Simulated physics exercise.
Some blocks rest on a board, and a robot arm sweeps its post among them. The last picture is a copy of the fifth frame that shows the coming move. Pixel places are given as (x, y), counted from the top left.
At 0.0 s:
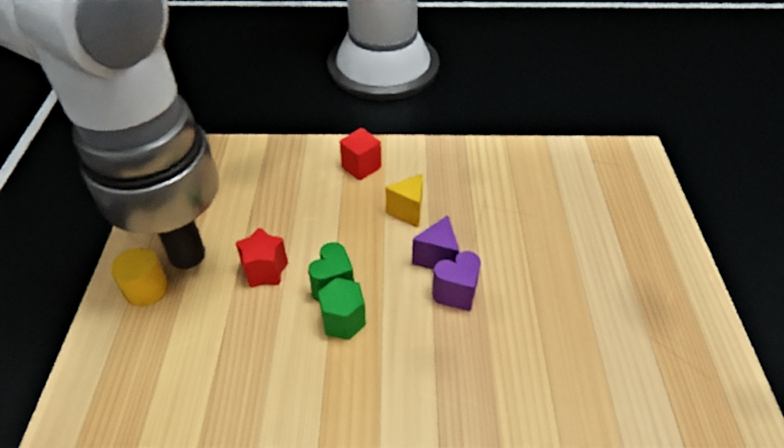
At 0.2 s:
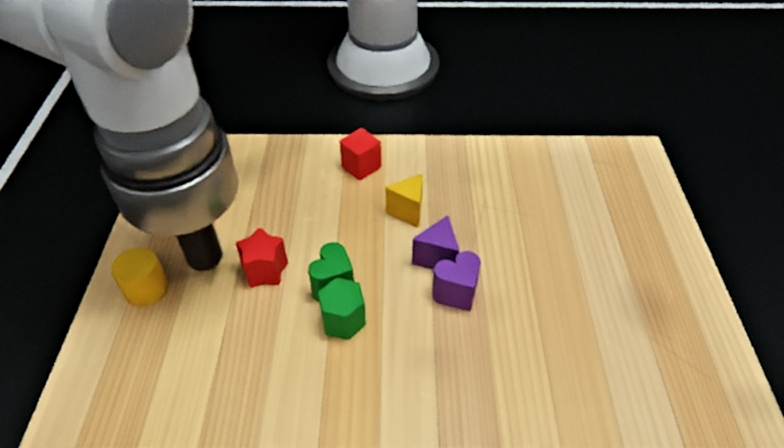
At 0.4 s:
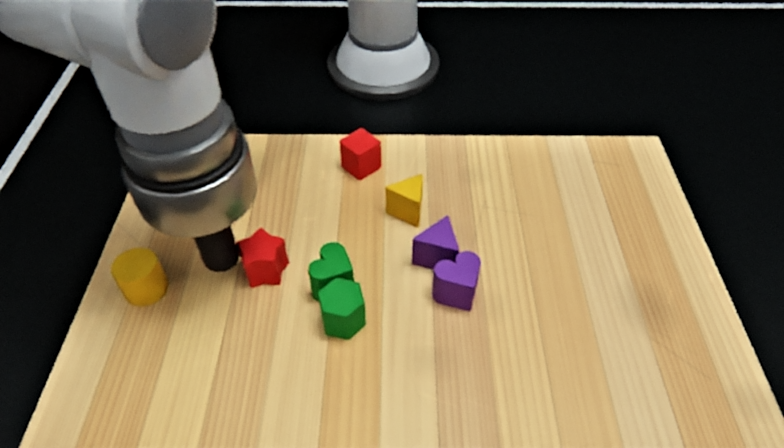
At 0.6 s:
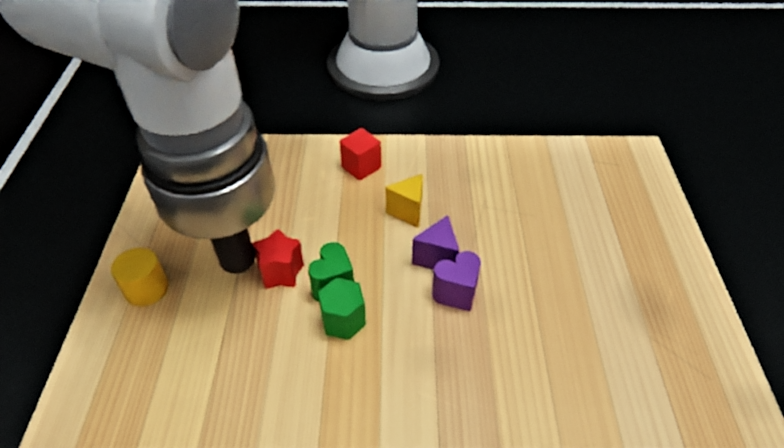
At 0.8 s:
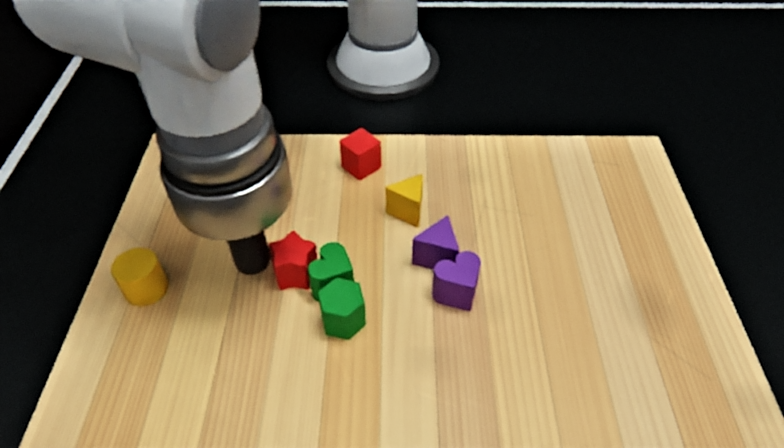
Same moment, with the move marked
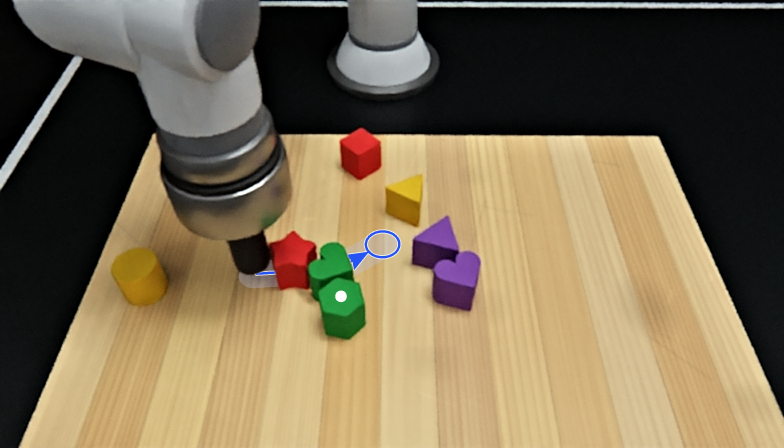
A grey and white robot arm reaches down over a pale striped wooden board on a black surface, seen from above at an angle by a still camera. A yellow cylinder sits at left, a red star and touching green heart and hexagon nearer the middle, with a red block, yellow triangle, and purple triangle and heart beyond. The arm's dark post slides right, meets the star and pushes it slightly rightward to the green heart.
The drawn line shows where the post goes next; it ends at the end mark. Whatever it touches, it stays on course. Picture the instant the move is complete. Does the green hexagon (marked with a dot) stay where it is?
Going by the path, yes.
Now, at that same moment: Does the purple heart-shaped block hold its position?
I expect so.
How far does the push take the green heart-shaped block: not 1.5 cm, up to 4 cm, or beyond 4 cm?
Range: Over 4 cm.
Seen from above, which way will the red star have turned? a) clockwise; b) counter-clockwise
The one that fits is a, clockwise.
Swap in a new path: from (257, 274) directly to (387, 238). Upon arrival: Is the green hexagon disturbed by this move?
It keeps its spot.
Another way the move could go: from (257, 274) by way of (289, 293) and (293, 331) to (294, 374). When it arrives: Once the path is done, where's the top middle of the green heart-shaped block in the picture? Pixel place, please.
It will likely be found at (358, 261).
Drawn move, from (257, 274) over (302, 271) and (346, 264) to (383, 244); the dot is on the green hexagon.
On the path given first. One third of the way, post at (300, 259); red star at (334, 245), turned 20° clockwise; green heart-shaped block at (364, 262).
Two thirds of the way, post at (345, 252); red star at (380, 238), turned 20° clockwise; green heart-shaped block at (389, 266), turned 55° clockwise.
At the end, post at (382, 232); red star at (409, 236), turned 60° clockwise; green heart-shaped block at (396, 265), turned 80° clockwise; green hexagon still; purple triangular piece at (451, 235), turned 25° anticlockwise; purple heart-shaped block still.
